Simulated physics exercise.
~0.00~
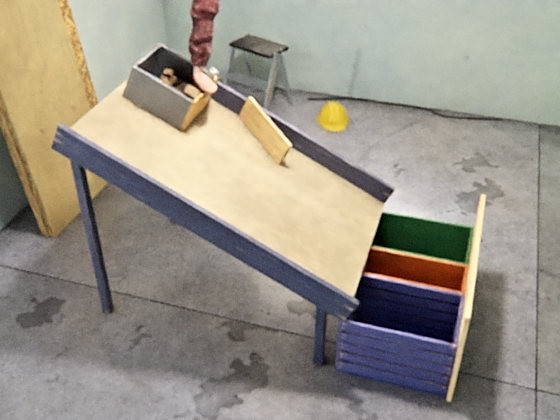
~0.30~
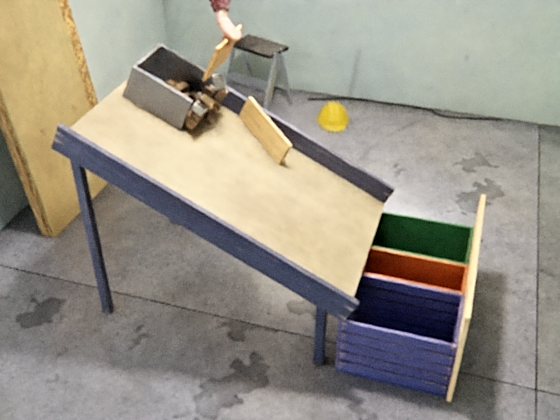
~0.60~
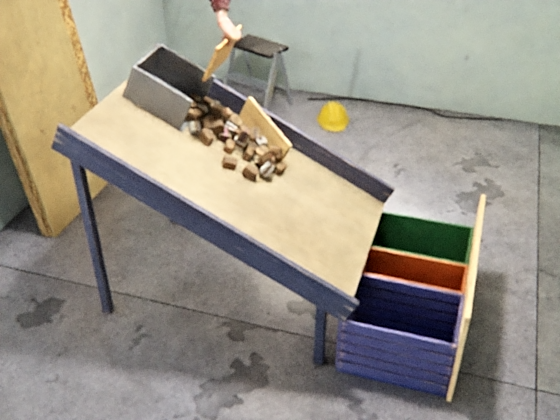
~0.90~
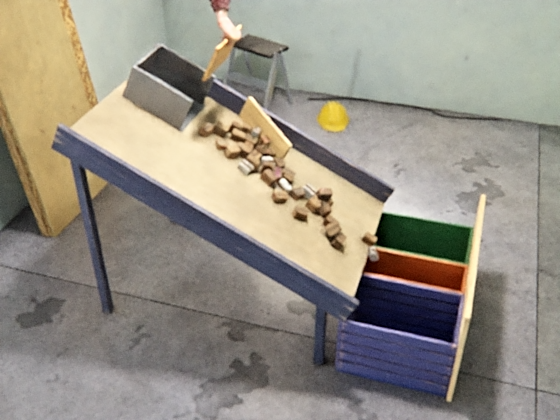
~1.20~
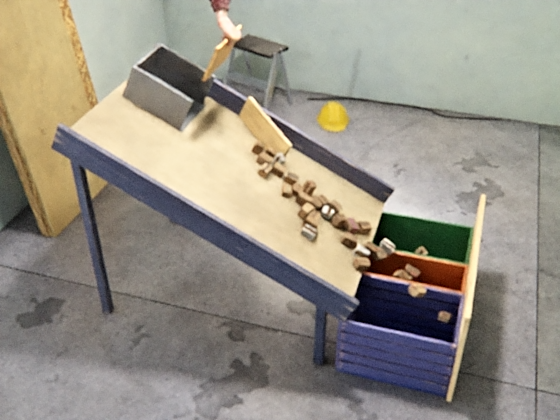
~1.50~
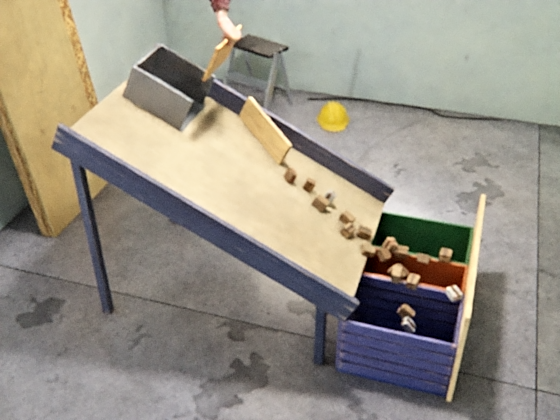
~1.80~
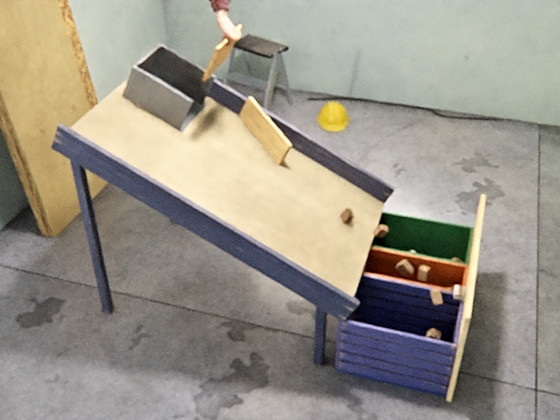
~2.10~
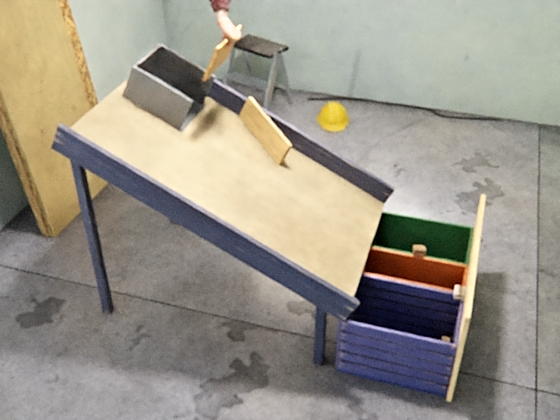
Small brown and grey blocks sit in an open grey box at the upper left of a sloping tan table with blue-purple edges, seen from above in a grey-floored room with a stool and a yellow object behind. A hand at the top lifts a wooden gate clear and holds it there. The blocks spill out, spread down the slope and pass an angled board, streaming toward the lower right. They drop off the edge into green, orange and blue compartments, the last few trailing behind. Finally the box and table are empty, with a few blocks visible around the compartments.
